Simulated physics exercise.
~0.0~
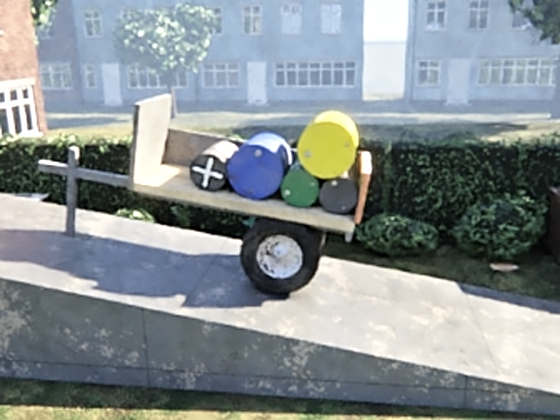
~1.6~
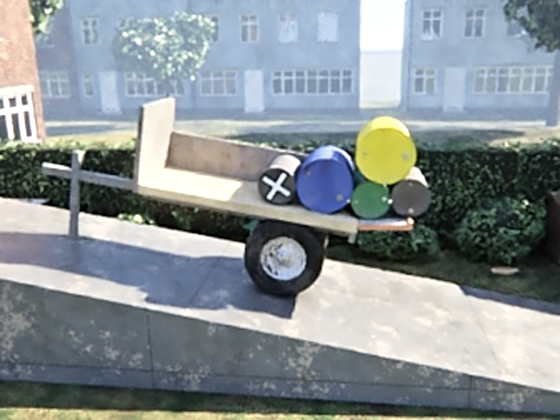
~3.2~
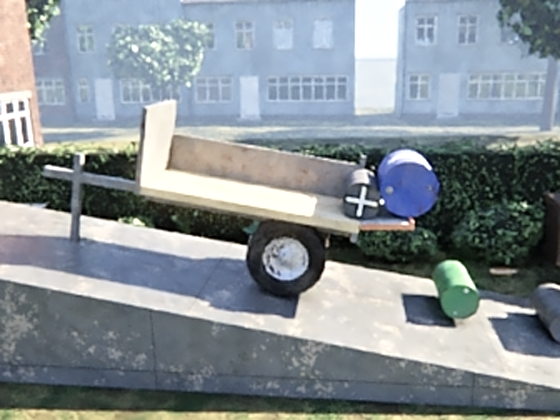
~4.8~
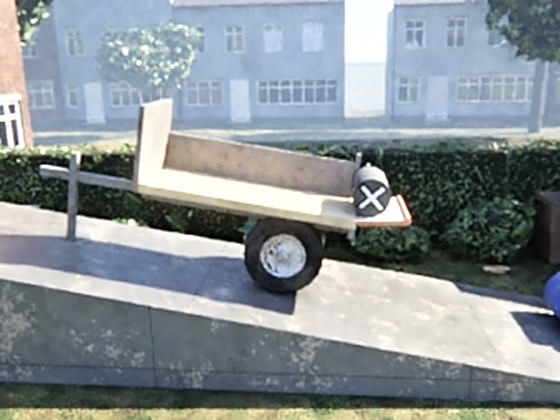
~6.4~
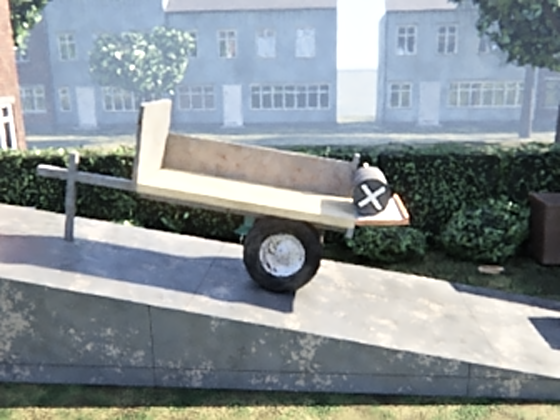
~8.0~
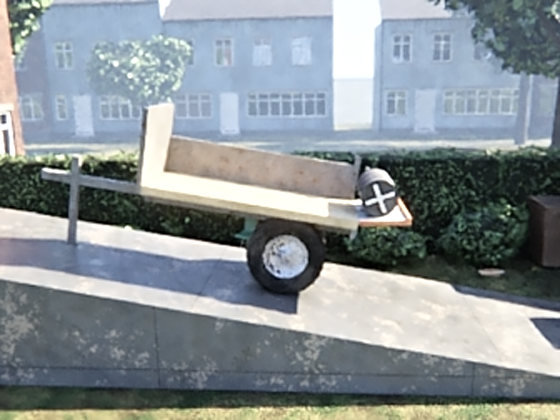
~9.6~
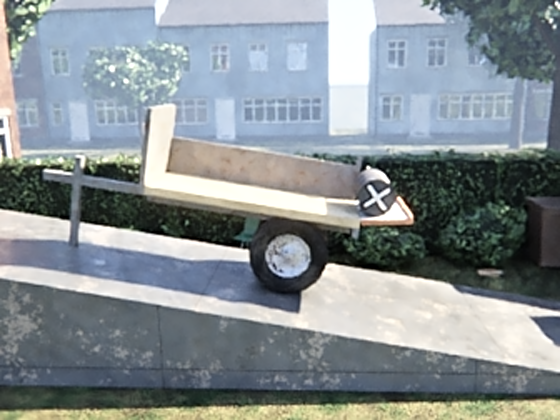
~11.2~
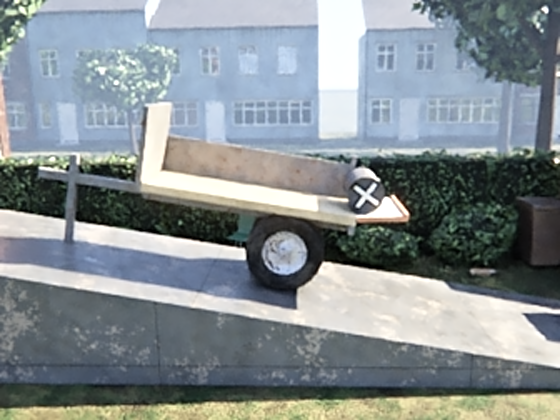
Five drums sit on the bed of a tilted trailer parked on a sloping ramp, a yellow one resting on top of the others beside an upright tailgate. The gate swings down and the whole group rolls right toward the open end. The yellow drum leaves the trailer, and the green and dark grey ones land on the slope below. The blue drum follows over the edge and rolls down the ramp out of view. Only the black drum marked with a white cross stays, rocking slightly back and forth on the lowered gate.
